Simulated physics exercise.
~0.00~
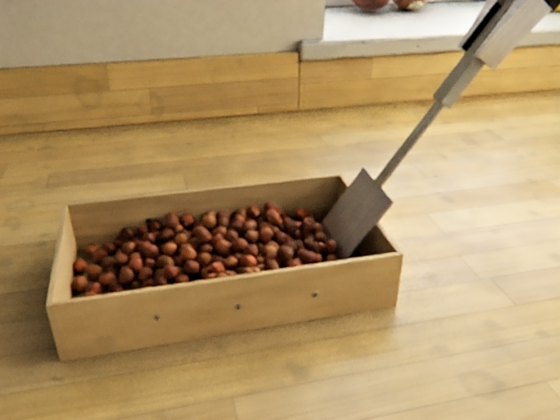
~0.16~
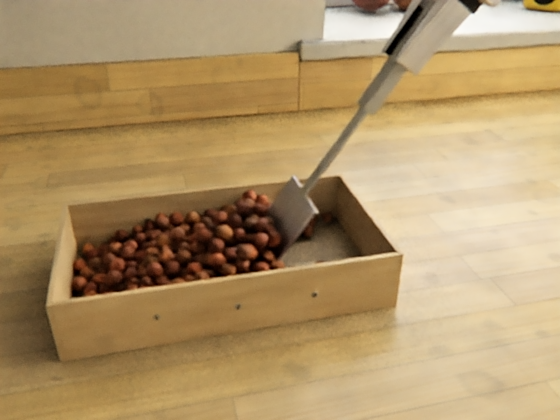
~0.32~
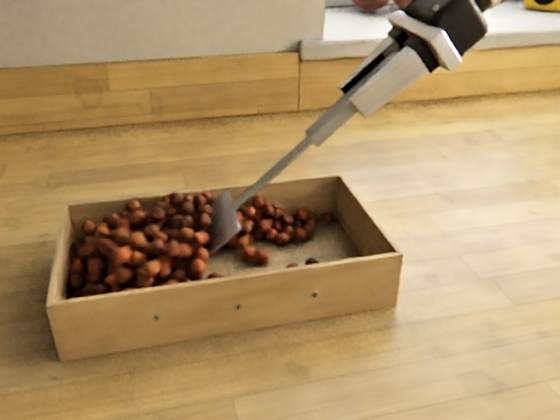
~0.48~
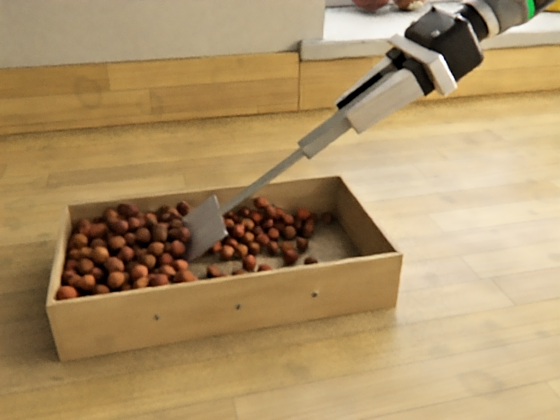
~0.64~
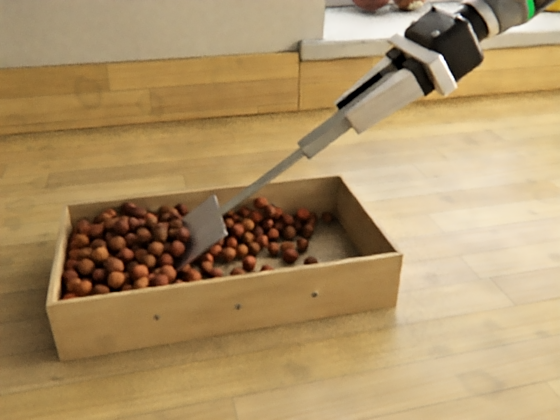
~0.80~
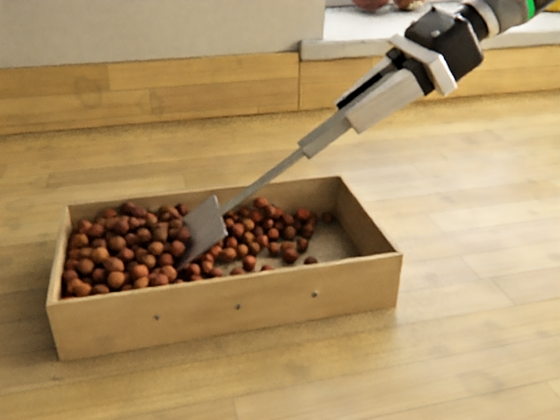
At the start, a flat metal turner held by a robotic arm rests at the right end of a shallow wooden trough filled with reddish-brown hazelnuts, set on a wooden floor. The blade sweeps left through the trough, pushing the nuts into a heap and baring part of the bottom on the right. As it continues left and the handle tilts lower, some nuts spill back behind the blade. The turner then stops left of the middle and stays there. At the end, the larger pile sits on the left, with smaller scattered nuts to the right, all still inside the trough.
